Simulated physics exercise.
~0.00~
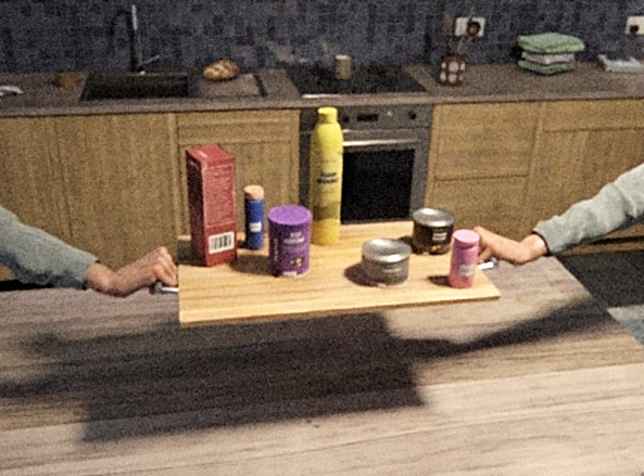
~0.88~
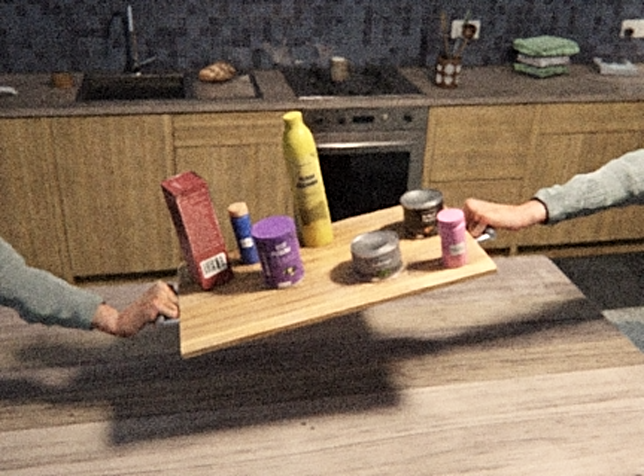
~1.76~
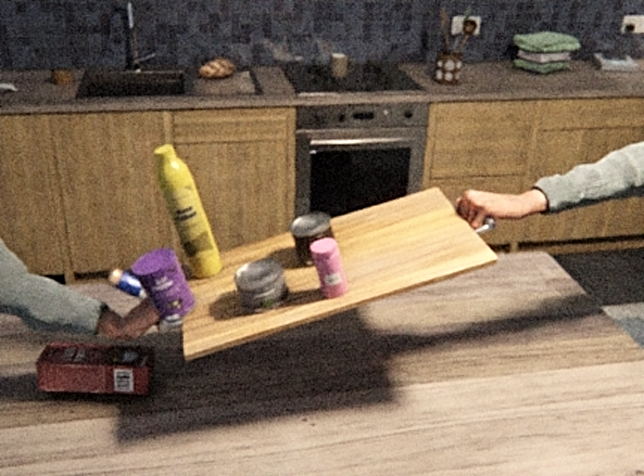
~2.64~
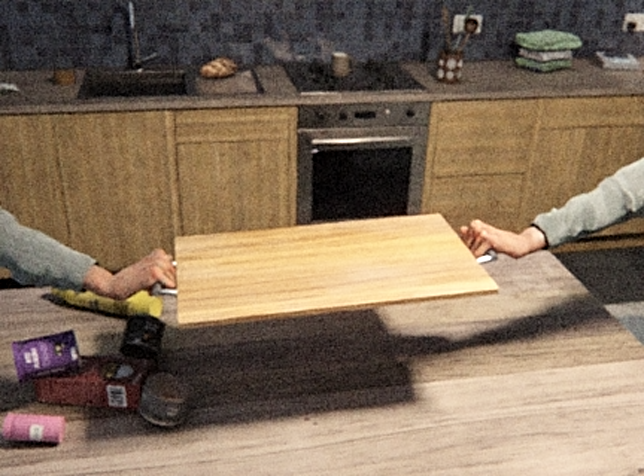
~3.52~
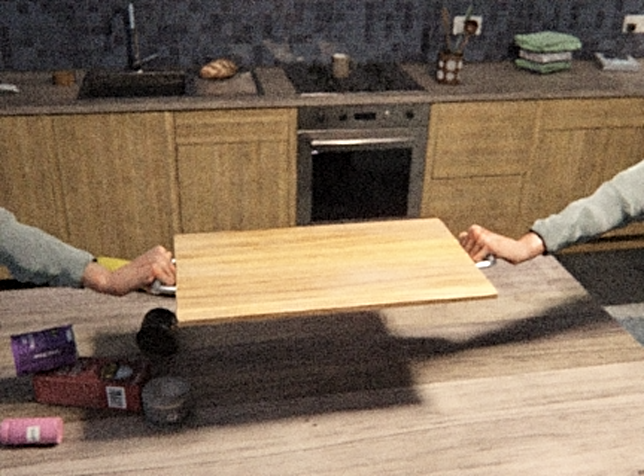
In a kitchen, two hands held a wooden board crowded with a carton, bottle, tins and shakers, then tipped its left side down; the red carton slid off first, the rest followed, and the board came back level, empty above the items scattered at left.
